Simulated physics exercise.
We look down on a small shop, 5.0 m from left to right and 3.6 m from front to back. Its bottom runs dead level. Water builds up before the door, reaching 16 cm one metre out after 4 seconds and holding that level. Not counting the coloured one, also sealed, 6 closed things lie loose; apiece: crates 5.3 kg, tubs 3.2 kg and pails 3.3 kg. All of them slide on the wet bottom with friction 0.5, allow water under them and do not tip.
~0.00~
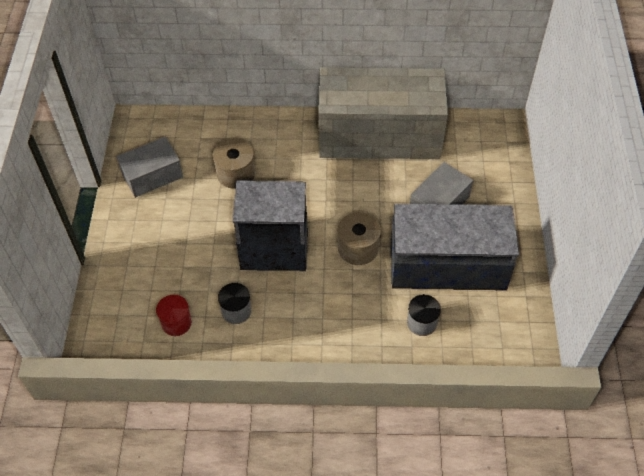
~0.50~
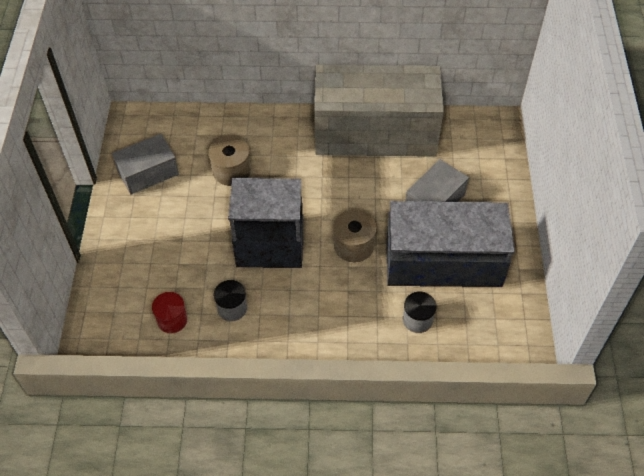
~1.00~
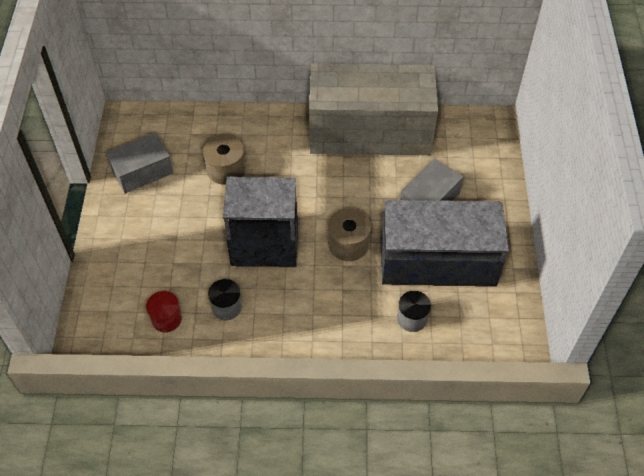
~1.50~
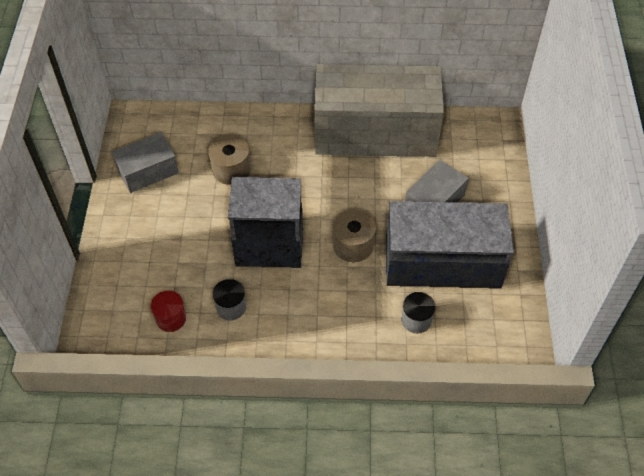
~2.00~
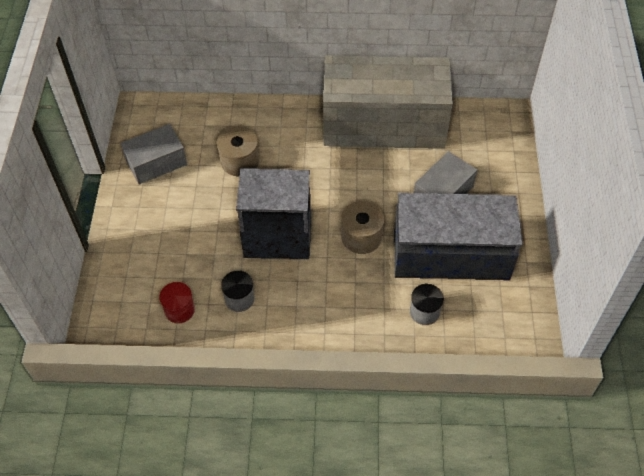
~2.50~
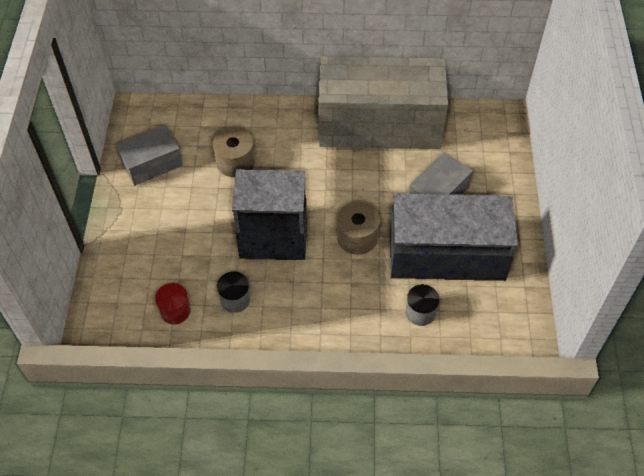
Small walled shop seen from above, blocks and a red pail staying still as a little water appears inside the left doorway.
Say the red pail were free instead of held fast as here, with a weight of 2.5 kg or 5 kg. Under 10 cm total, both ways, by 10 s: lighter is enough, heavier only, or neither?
Heavier only.
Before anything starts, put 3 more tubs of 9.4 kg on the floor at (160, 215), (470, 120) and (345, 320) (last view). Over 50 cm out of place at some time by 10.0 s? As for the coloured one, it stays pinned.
Taking them in order, the first is beyond the line, the second inside the line and the third inside the line.
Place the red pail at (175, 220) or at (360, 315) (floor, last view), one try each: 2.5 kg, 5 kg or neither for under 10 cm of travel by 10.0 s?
Going in order: Neither weight works, heavier weight required.
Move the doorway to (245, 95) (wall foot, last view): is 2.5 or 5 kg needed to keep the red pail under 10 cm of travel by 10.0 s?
Result: Neither option suffices.
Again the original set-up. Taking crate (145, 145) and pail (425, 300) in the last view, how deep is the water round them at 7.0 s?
About 3 and 2 cm.
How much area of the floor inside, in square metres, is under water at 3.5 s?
That flooded area is roughly 1.5 m2.
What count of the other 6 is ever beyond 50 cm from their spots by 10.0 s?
The count comes to 4.
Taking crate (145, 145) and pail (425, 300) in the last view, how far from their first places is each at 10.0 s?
In turn: 100 cm, 0 cm.
After 3.5 s the red pail would be 0 cm from its start with 2.5 kg and 0 cm from its start with 5 kg; 0 cm of water round it then.
After 4.5 s the red pail would be 0 cm from its start with 2.5 kg and 0 cm from its start with 5 kg; 1 cm of water round it then.
After 7.0 s the red pail would be 7 cm from its start with 2.5 kg and 0 cm from its start with 5 kg; 3 cm of water round it then.
After 10.0 s the red pail would be 51 cm from its start with 2.5 kg and 0 cm from its start with 5 kg; 3 cm of water round it then.
